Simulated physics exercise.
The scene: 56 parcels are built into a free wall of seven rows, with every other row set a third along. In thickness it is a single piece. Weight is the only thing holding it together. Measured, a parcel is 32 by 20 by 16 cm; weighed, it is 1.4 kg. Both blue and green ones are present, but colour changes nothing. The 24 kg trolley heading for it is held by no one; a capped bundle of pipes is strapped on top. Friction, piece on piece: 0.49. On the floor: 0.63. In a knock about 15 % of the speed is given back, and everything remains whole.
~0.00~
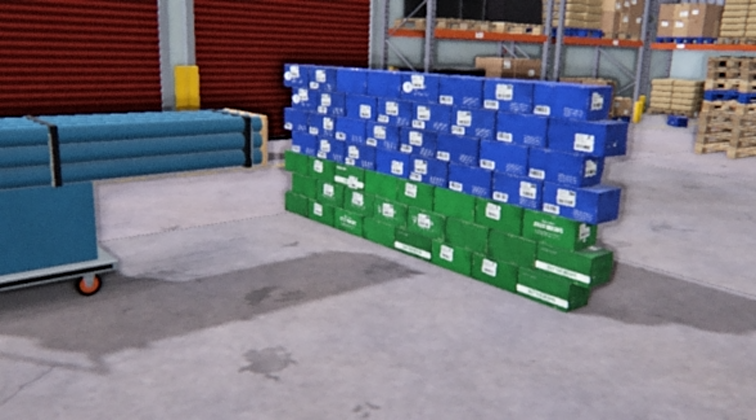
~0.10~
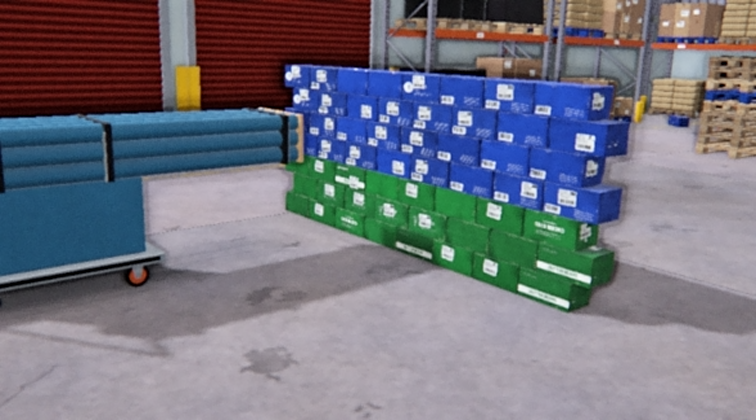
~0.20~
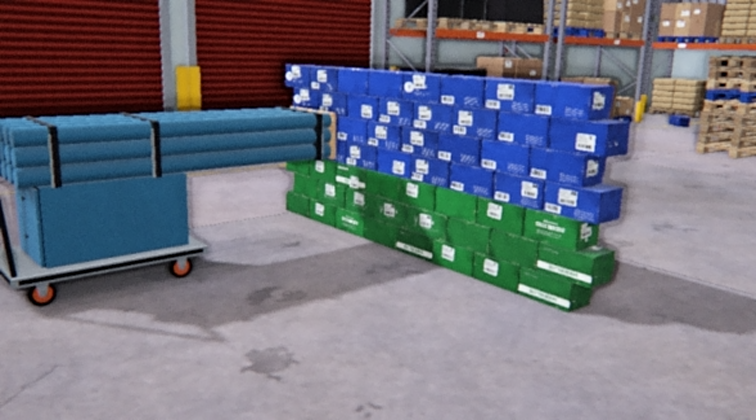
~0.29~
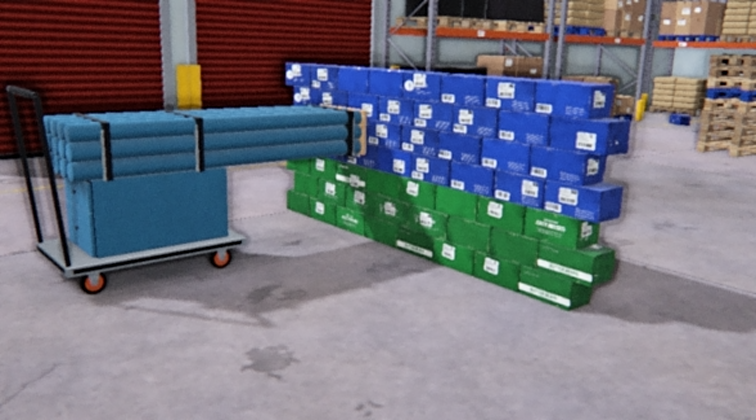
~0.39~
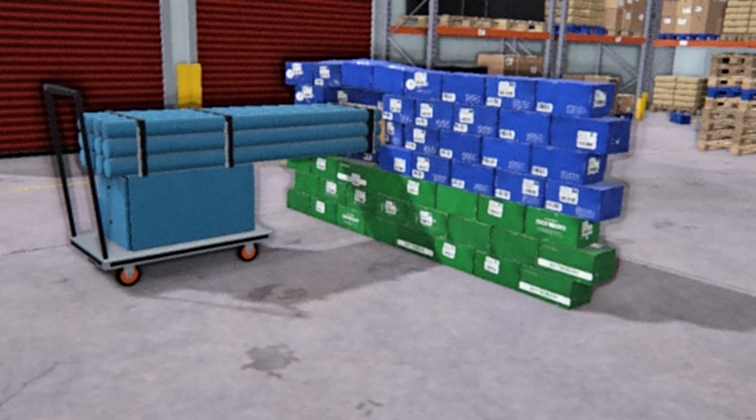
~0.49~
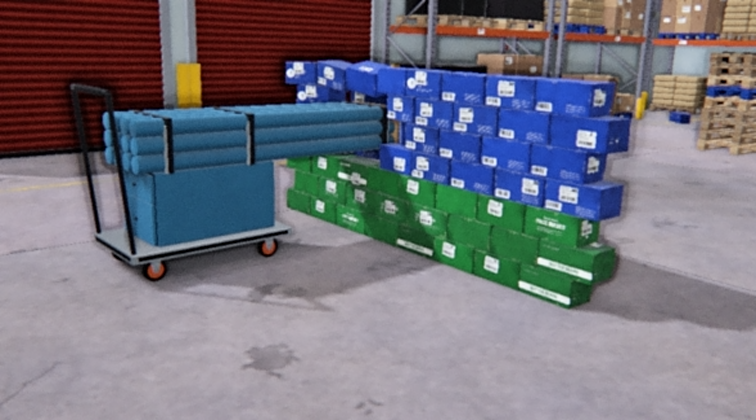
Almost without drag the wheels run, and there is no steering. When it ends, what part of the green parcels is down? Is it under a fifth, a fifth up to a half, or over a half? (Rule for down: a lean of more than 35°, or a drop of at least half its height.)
Share down: Below a fifth.
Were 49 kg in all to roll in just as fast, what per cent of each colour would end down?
Colour by colour that makes green 0, blue 40 percent.
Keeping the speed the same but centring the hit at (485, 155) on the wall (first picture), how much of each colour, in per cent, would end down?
Down at the end: Green 0 percent, blue 20 percent.
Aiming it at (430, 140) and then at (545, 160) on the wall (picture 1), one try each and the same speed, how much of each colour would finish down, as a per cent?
For green it's 0 then 0 per cent, for blue 50 then 20 per cent.
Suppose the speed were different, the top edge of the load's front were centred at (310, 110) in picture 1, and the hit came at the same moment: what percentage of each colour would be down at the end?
Result - green: 0%; blue: 0%.
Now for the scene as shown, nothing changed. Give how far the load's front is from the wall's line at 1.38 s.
Measured: Approx. 95 cm.
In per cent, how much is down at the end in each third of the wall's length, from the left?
Per cent - left 40, middle 30, right 0.
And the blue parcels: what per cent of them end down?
Of the blue ones, 40 in a hundred finish down.
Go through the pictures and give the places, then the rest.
In the first frame (pixels give the middle of a visible side), load (258, 132) 79 cm short of the wall; top green parcel (321, 170); top blue parcel (507, 96); none has stirred.
Load (295, 130) 54 cm short of the wall; top green parcel (322, 170), in the second frame.
Load (328, 128) 30 cm short of the wall; top green parcel (322, 170), in the third frame.
Load (359, 124) 54 mm short of the wall; top green parcel (323, 168), in the fourth frame.
Load (379, 122) 12 cm into the wall's line; top green parcel (324, 167); steepest lean 7°, the parcel at (326, 75); movement in 12 of them, in the fifth frame.
Load (393, 120) 26 cm into the wall's line; top green parcel (325, 166) 17 mm from its place; top blue parcel (509, 93); movement in 18 of them, in the sixth frame.
After 0.76 s, load 60 cm past the wall's line, still rolling; none of the 24 green parcels down (7 of 56 in all colours); top green parcel 15 mm from its place.
After 1.38 s, load 97 cm past the wall's line, still rolling; none of the 24 green parcels down (12 of 56 in all colours); top green parcel 48 mm from its place.
In the end (2.8 s), load 96 cm past the wall's line, stopped; none of the 24 green parcels down (12 of 56 in all colours); top green parcel 48 mm from its place; top blue parcel unmoved. That is 0 per cent. From the last view, middles, top green parcel near (339, 165), top blue parcel near (521, 93).
